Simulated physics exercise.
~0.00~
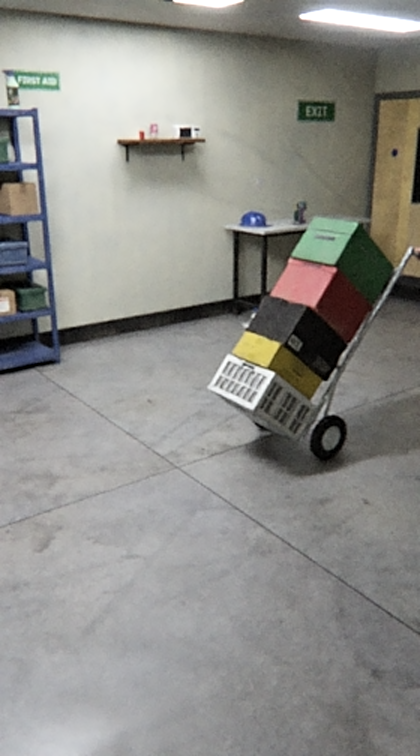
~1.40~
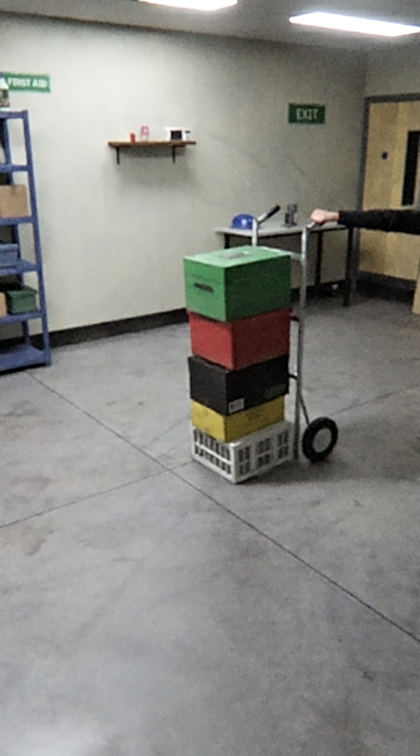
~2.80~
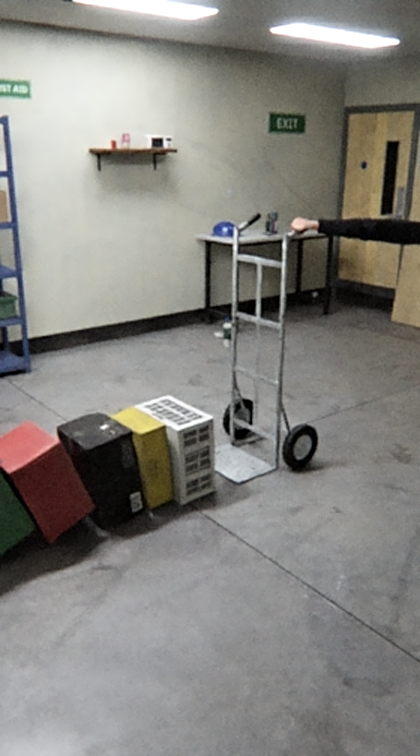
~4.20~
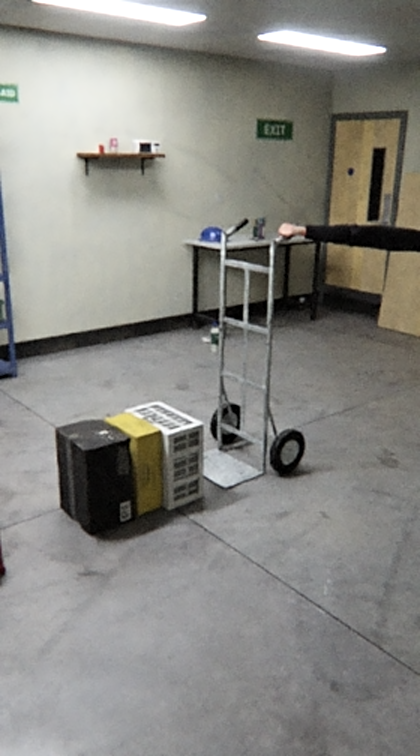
A stack of coloured boxes topples forward off a hand truck as an arm swings it upright.
